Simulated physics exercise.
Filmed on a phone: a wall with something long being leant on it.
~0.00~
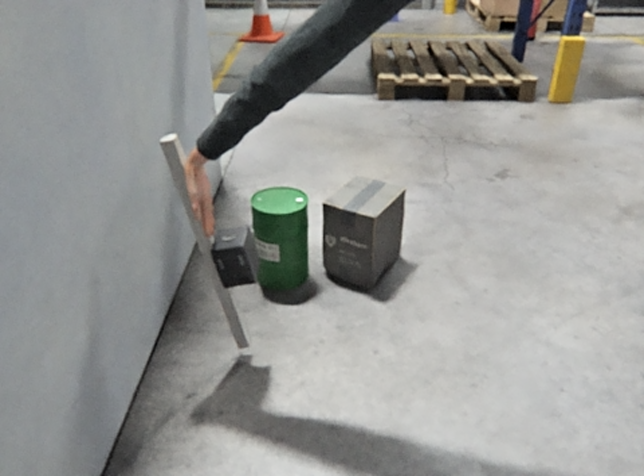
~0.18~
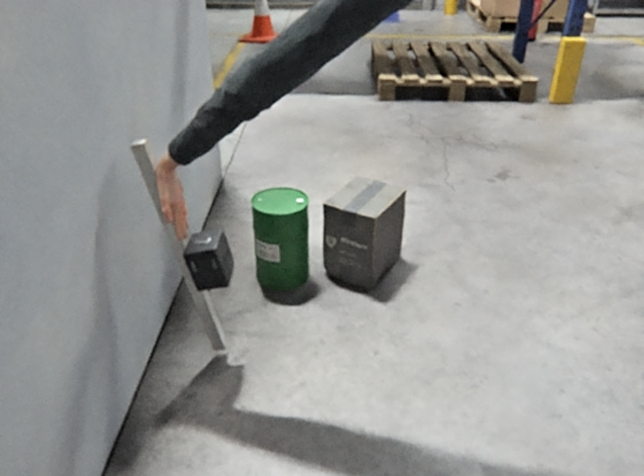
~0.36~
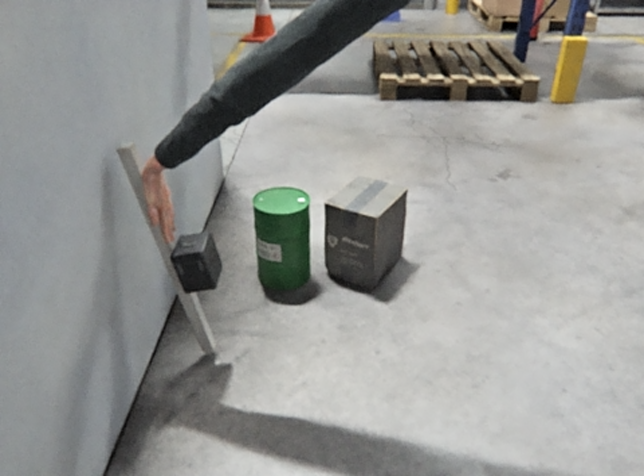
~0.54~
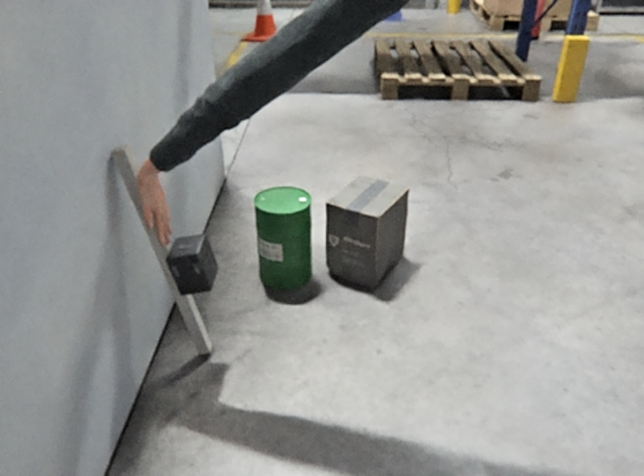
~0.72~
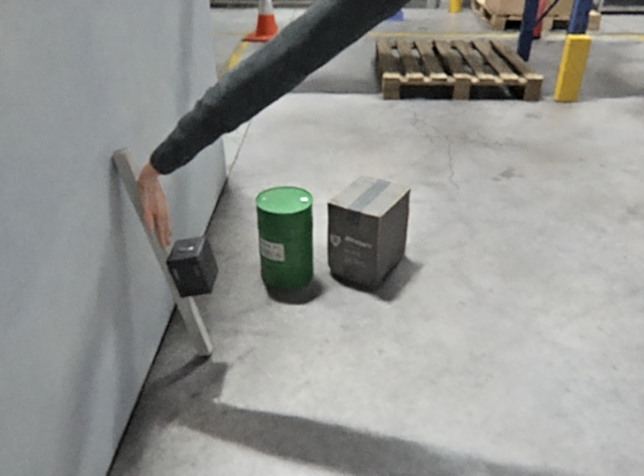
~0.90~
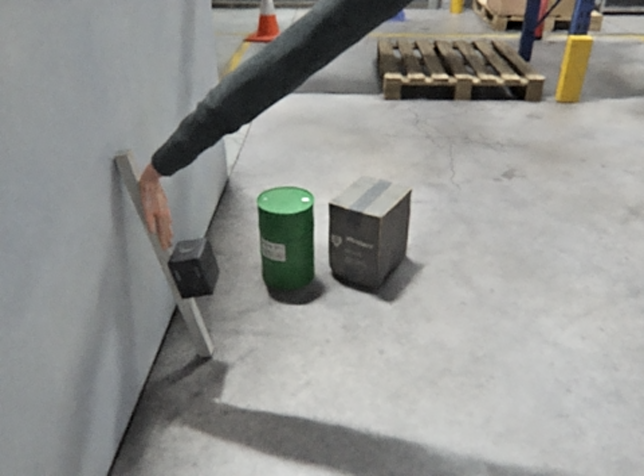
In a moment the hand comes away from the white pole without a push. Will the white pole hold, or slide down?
In the end the pole remains leaning.
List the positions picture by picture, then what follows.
In the first picture, on its way; white pole (211, 252); grey box (364, 230).
In the second picture, on its way; white pole (184, 256); grey box (364, 231).
In the third picture, on its way; white pole (172, 258); grey box (366, 231).
In the fourth picture, on its way; white pole (168, 260); grey box (367, 230).
In the fifth picture, leant on the wall, still held; white pole (168, 262); grey box (369, 230).
In the sixth picture, leant on the wall, still held; white pole (170, 264); grey box (370, 230).
Around 1.70 s, nothing moves.
Around 2.80 s, white pole resting near (169, 264).
Finally (4.5 s), all 3 still in place. Final places as the last picture's camera would see them, white pole near (169, 264). The pole stays up.
